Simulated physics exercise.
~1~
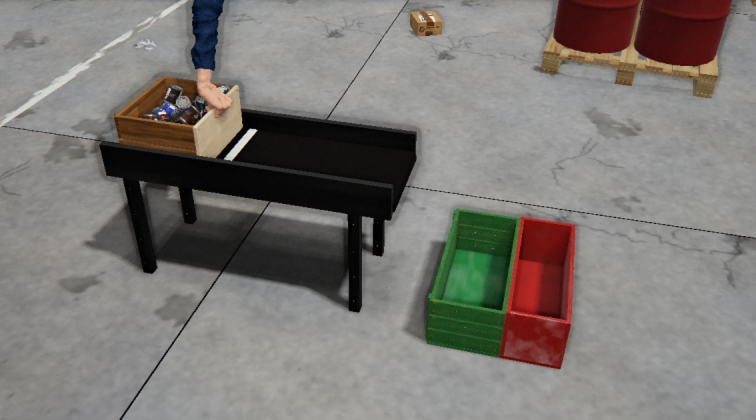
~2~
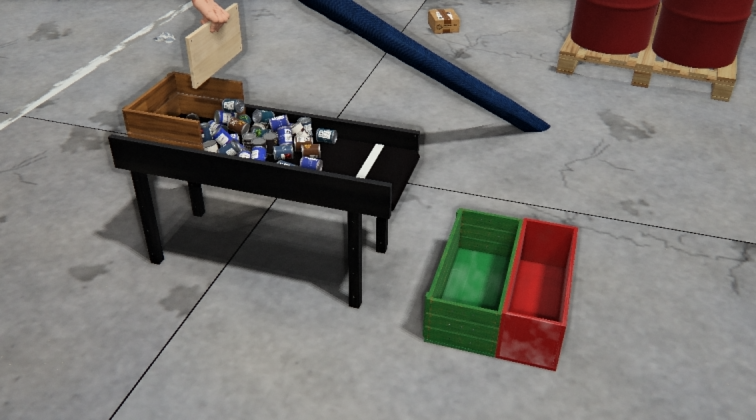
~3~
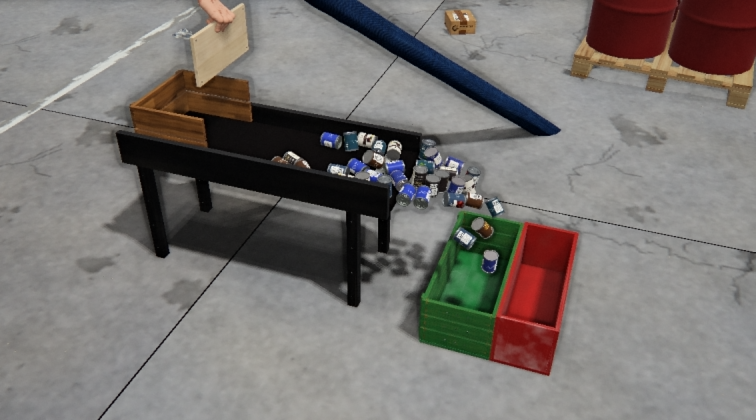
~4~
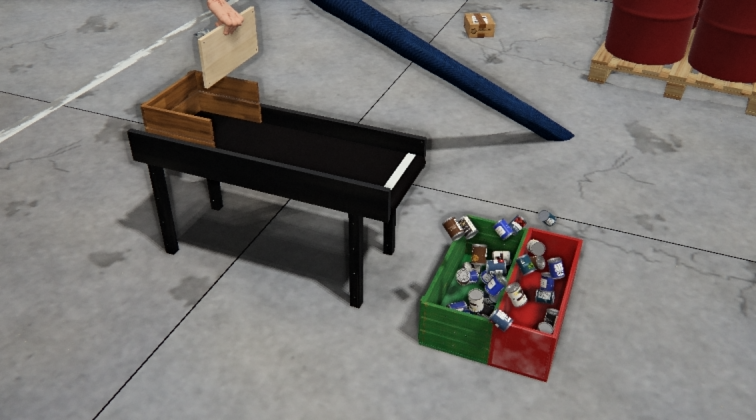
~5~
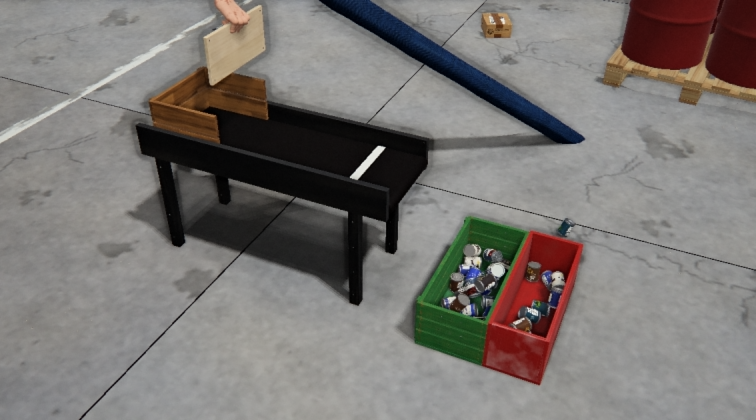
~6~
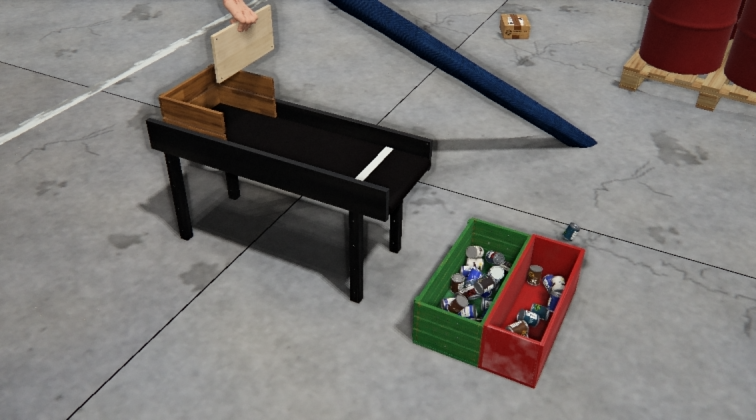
A black conveyor table stands on a cracked concrete floor, seen from above at an angle that drifts slightly sideways, with a wooden pen of small tins at its left end. A green tub and a red tote sit side by side on the floor to the right, and red drums rest on a pallet behind. A hand lifts the pale gate, and the belt carries the tins rightward in a loose heap. They spill off the end, tumbling first into the green tub, then into the red tote too. Most settle in the green, fewer in the red, and a couple lie beyond it.
